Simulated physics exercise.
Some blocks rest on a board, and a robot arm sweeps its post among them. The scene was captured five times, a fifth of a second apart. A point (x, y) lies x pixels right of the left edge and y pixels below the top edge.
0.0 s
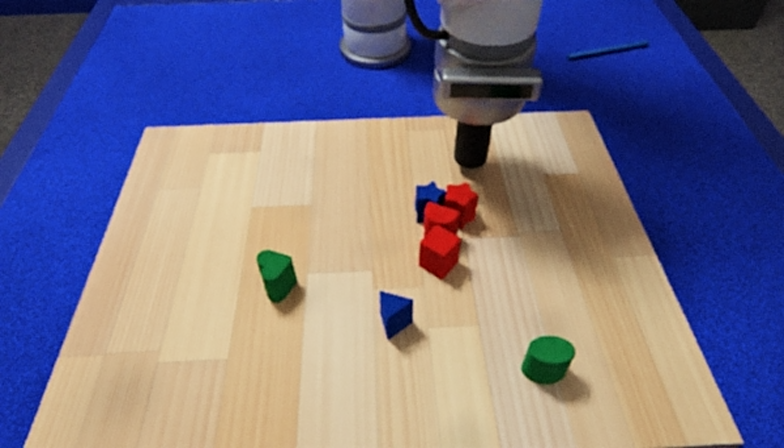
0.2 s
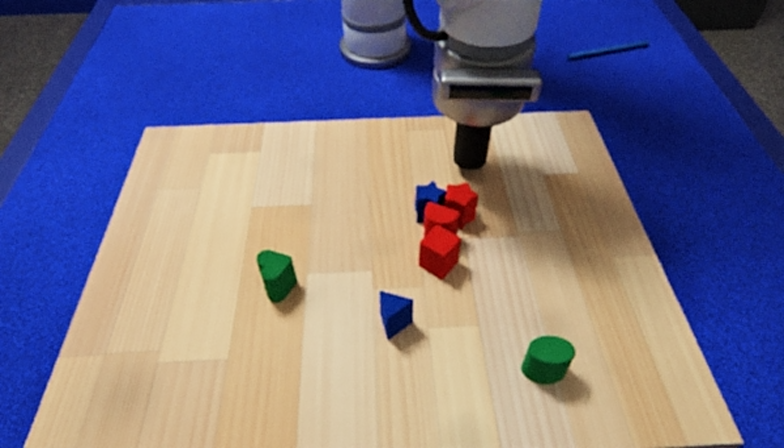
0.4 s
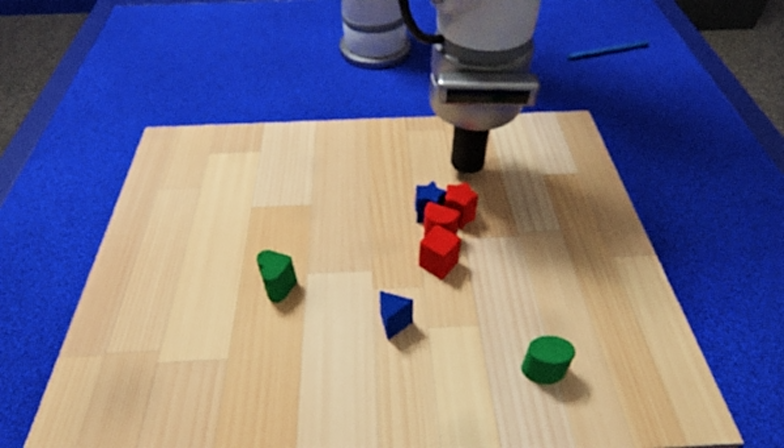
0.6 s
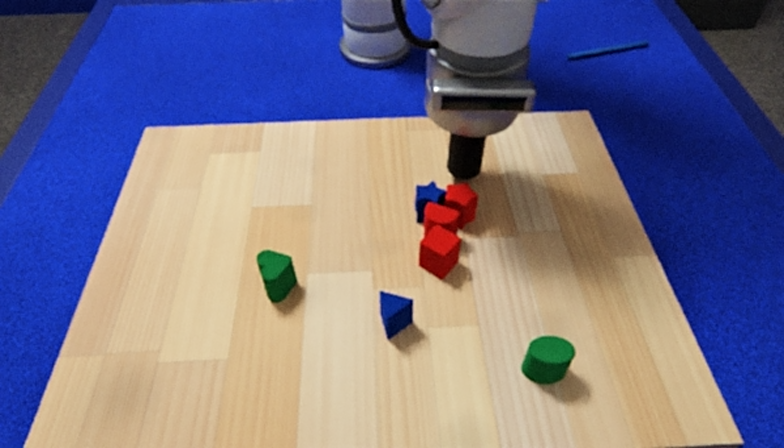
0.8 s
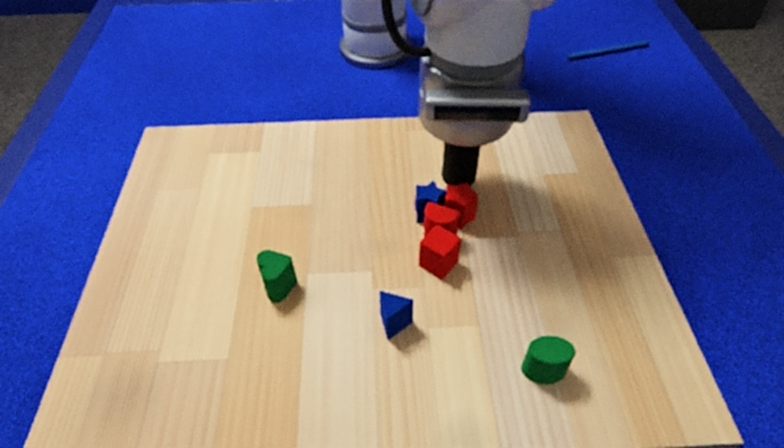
The footage shows a robot arm holding a dark post above a wooden board with red, blue and green blocks, the post edging slightly nearer and left toward a cluster of red and blue blocks, while every block stays still.
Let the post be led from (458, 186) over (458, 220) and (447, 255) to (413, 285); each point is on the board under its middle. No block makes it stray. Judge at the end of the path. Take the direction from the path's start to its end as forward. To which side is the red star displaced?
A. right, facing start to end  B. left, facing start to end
B.
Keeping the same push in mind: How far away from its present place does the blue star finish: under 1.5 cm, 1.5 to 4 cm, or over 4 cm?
Once the path is done, the blue star lies within 1.5 cm of its present place.
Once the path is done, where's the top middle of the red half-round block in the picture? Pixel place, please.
I think it will end close to (397, 239).
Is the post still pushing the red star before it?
In short: No.
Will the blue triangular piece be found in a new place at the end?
Yes, it checks out.
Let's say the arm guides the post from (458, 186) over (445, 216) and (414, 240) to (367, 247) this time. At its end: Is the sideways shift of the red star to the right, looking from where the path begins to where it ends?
I expect not.
What follows on the original path. One third of the way, post (459, 211); blue star (429, 194), turned 35° clockwise; red square piece (435, 249), turned 45° anticlockwise; red half-round block (433, 224), turned 55° clockwise; red star (462, 220), turned 15° clockwise.
Two thirds of the way, post (447, 247); blue star (429, 196), turned 50° clockwise; red square piece (424, 269); red half-round block (417, 233), turned 75° clockwise; red star (461, 258).
At the end, post (413, 276); blue triangular piece (389, 313); blue star (429, 196), turned 50° clockwise; red square piece (411, 292), turned 35° anticlockwise; red half-round block (397, 239), turned 110° clockwise; red star (459, 268), turned 40° anticlockwise.
